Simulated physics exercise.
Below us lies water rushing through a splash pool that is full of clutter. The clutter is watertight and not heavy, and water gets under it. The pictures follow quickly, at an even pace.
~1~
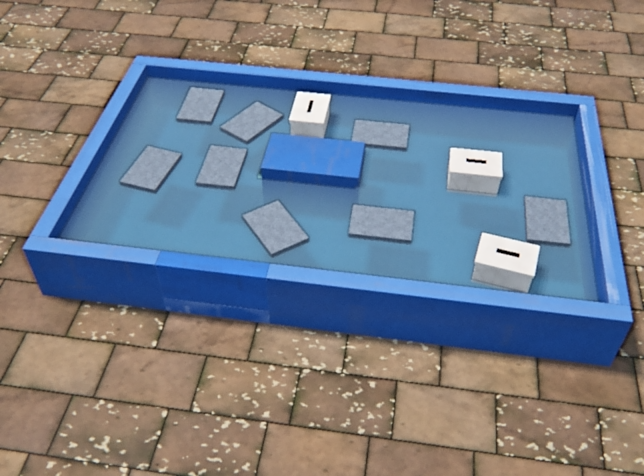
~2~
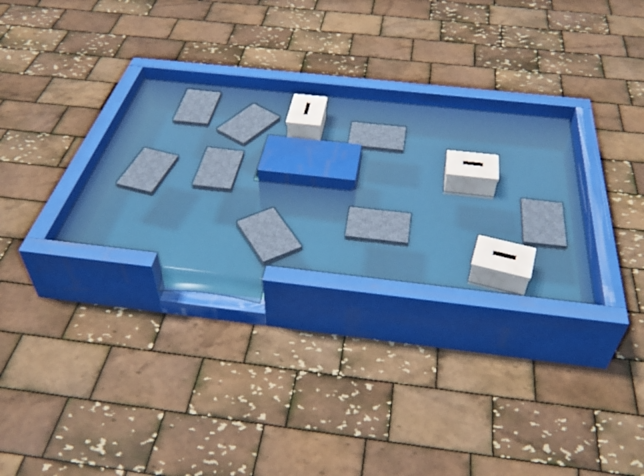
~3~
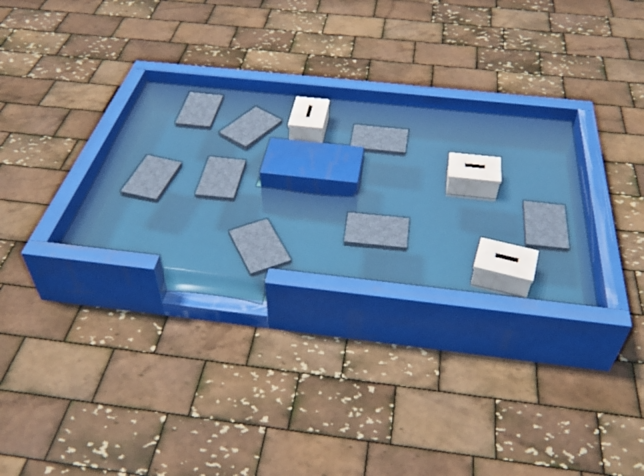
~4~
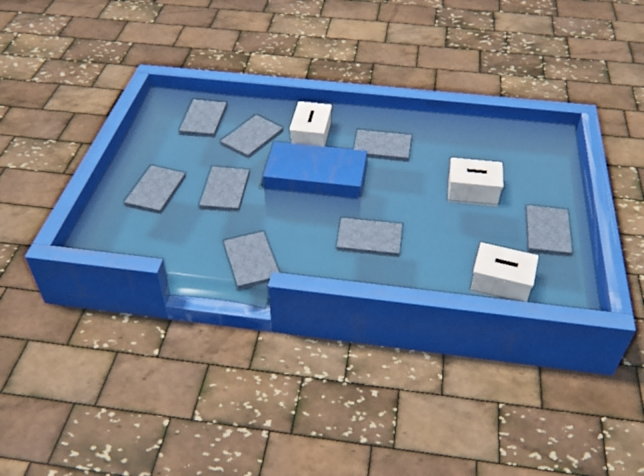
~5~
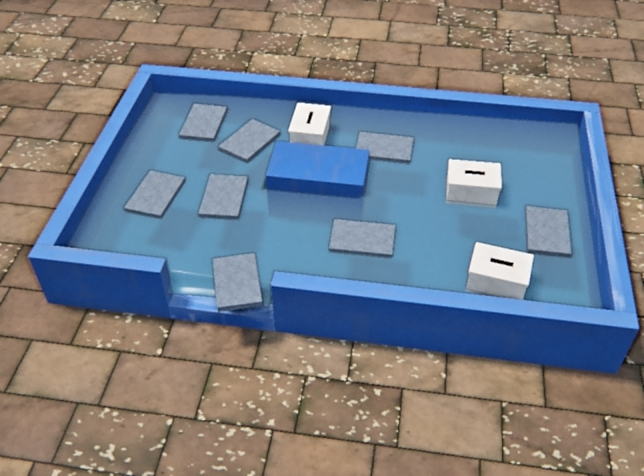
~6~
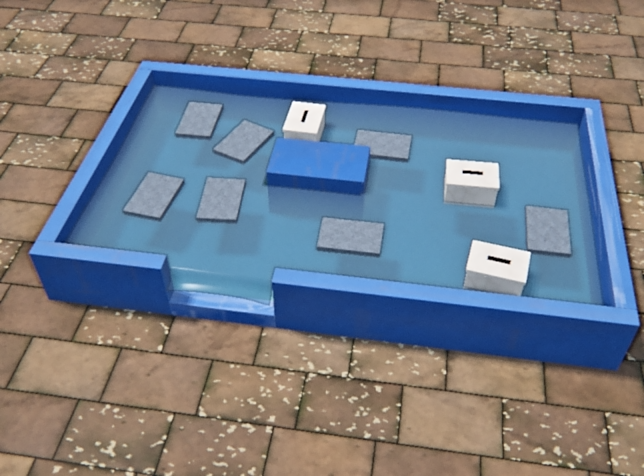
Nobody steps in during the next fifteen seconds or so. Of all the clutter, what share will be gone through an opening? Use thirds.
Share: Between one and two thirds.
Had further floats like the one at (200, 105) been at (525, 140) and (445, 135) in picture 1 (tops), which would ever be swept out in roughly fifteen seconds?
In turn: Left behind, kept in.
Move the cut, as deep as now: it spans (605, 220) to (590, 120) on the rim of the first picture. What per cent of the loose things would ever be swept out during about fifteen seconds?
I make it 50 per cent.
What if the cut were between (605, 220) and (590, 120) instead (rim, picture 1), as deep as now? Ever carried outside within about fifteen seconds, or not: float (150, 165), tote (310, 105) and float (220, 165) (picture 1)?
In turn: Kept in, washed out, still in.
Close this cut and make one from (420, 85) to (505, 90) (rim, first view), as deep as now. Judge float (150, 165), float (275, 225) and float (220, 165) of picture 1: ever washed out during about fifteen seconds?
In turn: Kept in, stays, left behind.
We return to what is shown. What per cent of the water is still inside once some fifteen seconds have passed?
I make it 56 per cent.
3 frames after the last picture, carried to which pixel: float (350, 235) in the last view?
Around (310, 241).
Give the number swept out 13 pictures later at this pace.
That makes 3.
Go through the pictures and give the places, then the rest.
In the first frame, a float at (222, 165) floats; a float at (382, 222), afloat; 0 of 11 have shifted.
In the second frame, a float at (219, 167), afloat; a float at (378, 224), afloat; 0 of 11 have shifted.
In the third frame, a float at (221, 176) floats, close to its start; a float at (377, 229), afloat; 1 of 11 have shifted.
In the fourth frame, a float at (225, 187), afloat, close to its start; a float at (370, 235), afloat, close to its start; 4 of 11 have shifted.
In the fifth frame, a float at (224, 194), afloat, close to its start; a float at (363, 236) floats, close to its start; 8 of 11 have shifted.
In the sixth frame, a float at (221, 198) floats, close to its start; a float at (351, 235) floats, close to its start; 10 of 11 have shifted.
A moment on, 1 of 11 are out; 10 afloat.
Next, 3 of 11 are out; 8 afloat.
Later, 4 of 11 are out; 7 afloat.
In the end, 4 of 11 are out; 7 afloat.
